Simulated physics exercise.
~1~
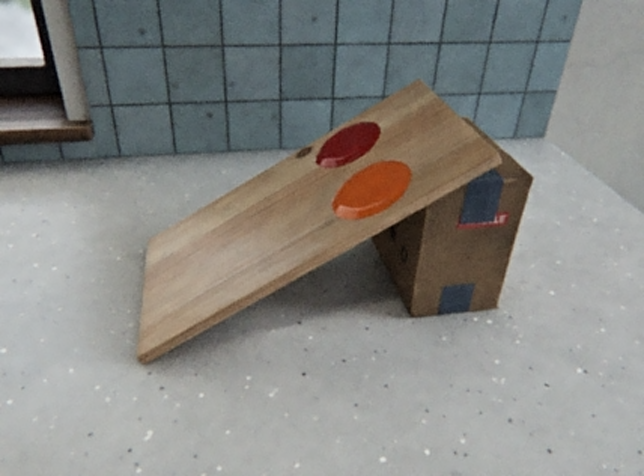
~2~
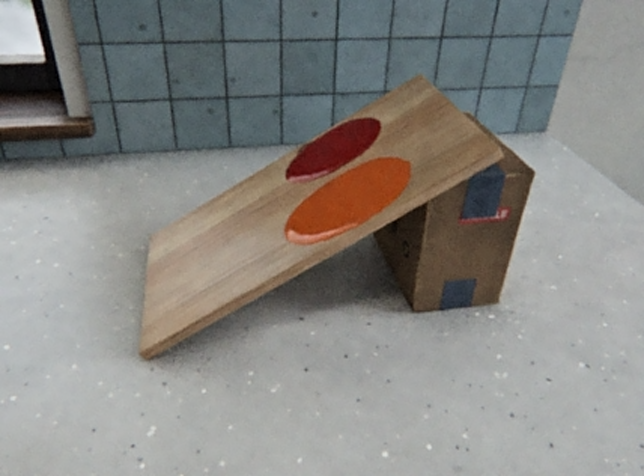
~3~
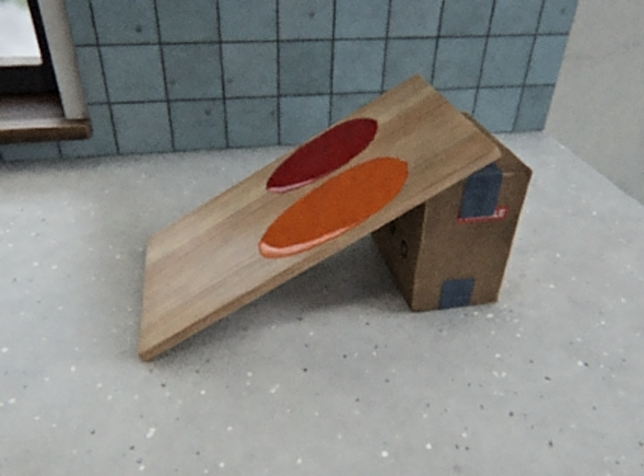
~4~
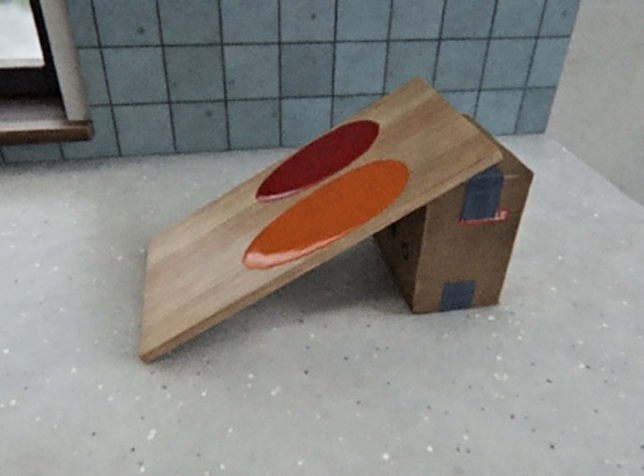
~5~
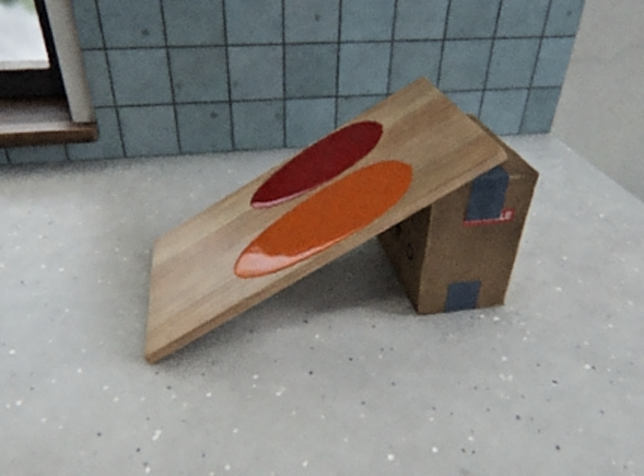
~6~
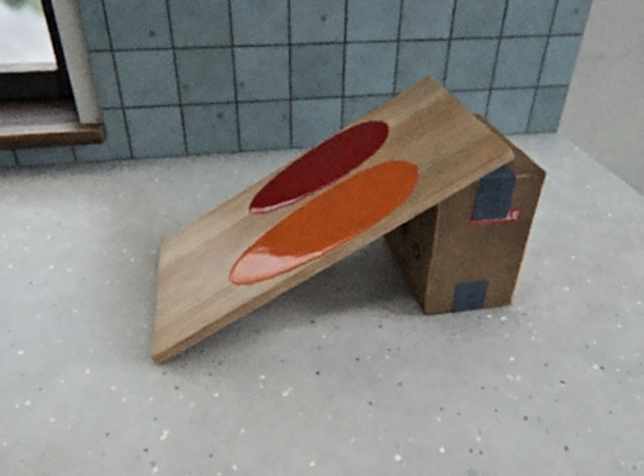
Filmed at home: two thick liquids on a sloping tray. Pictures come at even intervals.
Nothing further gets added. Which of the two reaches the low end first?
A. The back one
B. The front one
The answer is B.
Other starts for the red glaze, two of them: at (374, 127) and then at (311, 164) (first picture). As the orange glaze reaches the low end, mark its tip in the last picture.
Its tip is at (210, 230) in the first case and at (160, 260) in the second.
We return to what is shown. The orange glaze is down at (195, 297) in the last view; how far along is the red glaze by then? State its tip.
Its tip should sit close to (226, 222) in the last picture.
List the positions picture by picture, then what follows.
Tip of the orange glaze half way down; tip of the red glaze (324, 157) half way down, in the first picture.
Tip of the orange glaze (292, 229) half way down; tip of the red glaze half way down, in the second picture.
Tip of the orange glaze half way down; tip of the red glaze (273, 183) half way down, in the third picture.
Tip of the orange glaze (251, 255) three quarters of the way down; tip of the red glaze half way down, in the fourth picture.
Tip of the orange glaze three quarters of the way down; tip of the red glaze (256, 199) three quarters of the way down, in the fifth picture.
Tip of the orange glaze (237, 272) three quarters of the way down; tip of the red glaze three quarters of the way down, in the sixth picture.
Next, the orange glaze is close to the edge; the red glaze is three quarters of the way down.
Finally, the orange glaze is at the low edge; the red glaze is three quarters of the way down.
